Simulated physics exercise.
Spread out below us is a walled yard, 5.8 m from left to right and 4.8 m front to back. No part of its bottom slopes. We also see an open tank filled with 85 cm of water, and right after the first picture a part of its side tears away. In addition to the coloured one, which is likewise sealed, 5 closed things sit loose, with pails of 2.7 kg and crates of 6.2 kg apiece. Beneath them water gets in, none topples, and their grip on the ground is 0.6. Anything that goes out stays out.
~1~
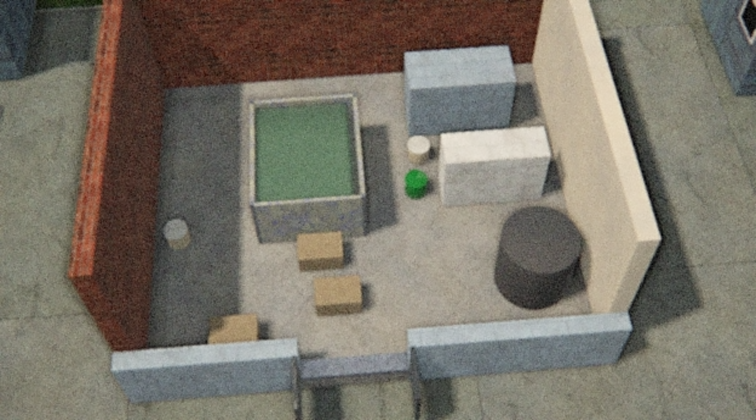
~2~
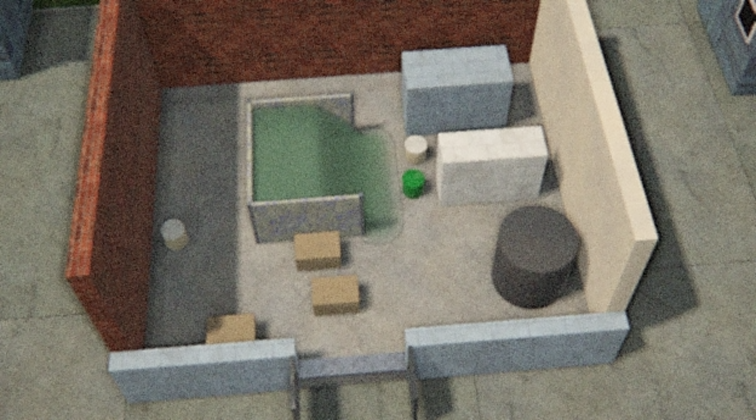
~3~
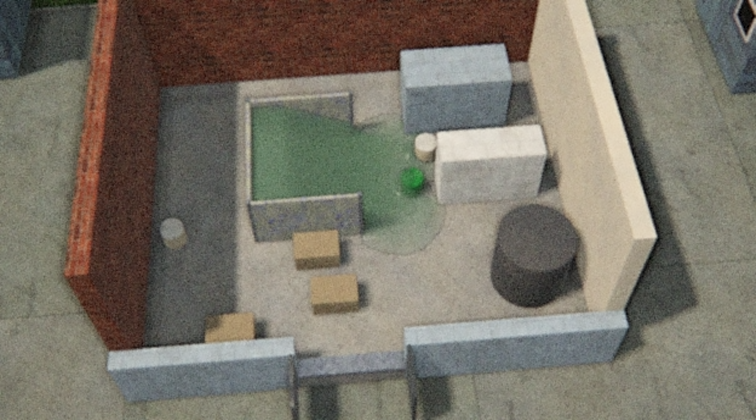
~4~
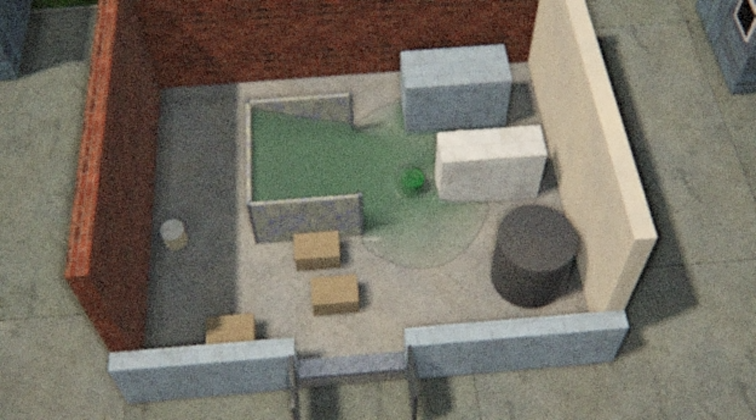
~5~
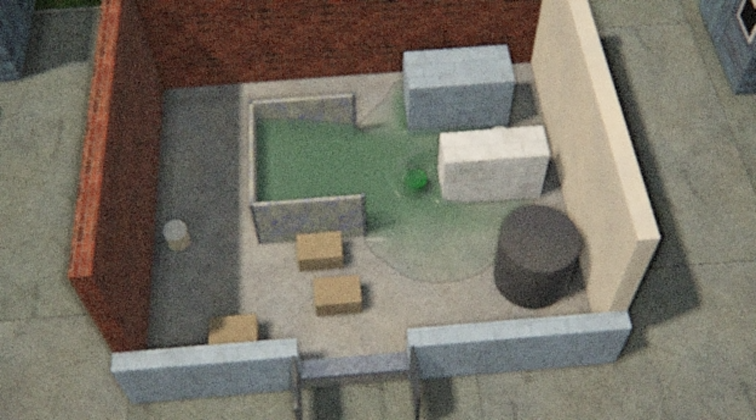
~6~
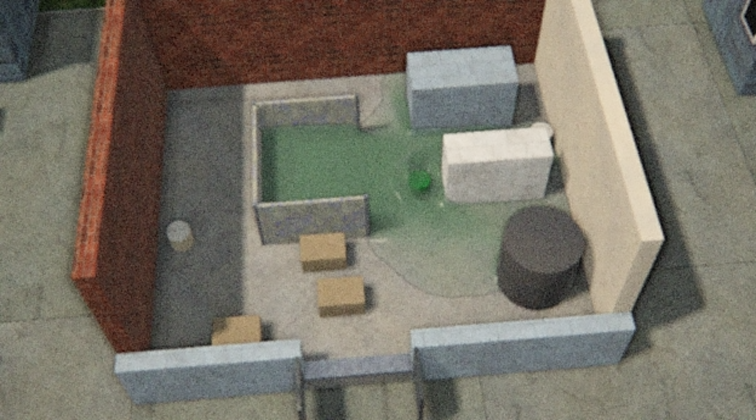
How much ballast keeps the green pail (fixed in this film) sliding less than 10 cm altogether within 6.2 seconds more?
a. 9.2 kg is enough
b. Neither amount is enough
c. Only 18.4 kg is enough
Neither amount is enough (b).
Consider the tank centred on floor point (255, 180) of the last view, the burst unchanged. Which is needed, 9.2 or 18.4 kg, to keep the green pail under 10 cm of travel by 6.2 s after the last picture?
For that case: Both fail.
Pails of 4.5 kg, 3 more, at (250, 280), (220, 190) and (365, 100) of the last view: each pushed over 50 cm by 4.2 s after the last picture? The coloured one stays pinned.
Going through them in turn, the answers are not too far, not too far and too far.
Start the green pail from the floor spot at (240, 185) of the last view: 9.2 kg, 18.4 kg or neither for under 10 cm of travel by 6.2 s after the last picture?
Looks like the outcome is this: The lighter one does it.
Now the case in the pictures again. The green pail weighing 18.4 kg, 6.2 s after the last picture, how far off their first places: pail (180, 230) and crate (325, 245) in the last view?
In that order: 80 cm, 140 cm.
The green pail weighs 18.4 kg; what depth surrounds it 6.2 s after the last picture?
Around 8 cm.
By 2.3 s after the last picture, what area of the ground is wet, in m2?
About 20 m2.
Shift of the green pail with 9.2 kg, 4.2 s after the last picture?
Around 100 centimetres out of place.
Then, 0.6 s after the last picture the green pail would be 13 cm from its start with 9.2 kg and 39 cm from its start with 18.4 kg; 34 cm of water round it then.
Then, 2.3 s after the last picture the green pail would be 77 cm from its start with 9.2 kg and 170 cm from its start with 18.4 kg; 18 cm of water round it then.
Then, 4.2 s after the last picture the green pail would be 100 cm from its start with 9.2 kg and 174 cm from its start with 18.4 kg; 11 cm of water round it then.
Then, 6.2 s after the last picture the green pail would be 100 cm from its start with 9.2 kg and 174 cm from its start with 18.4 kg; 8 cm of water round it then.
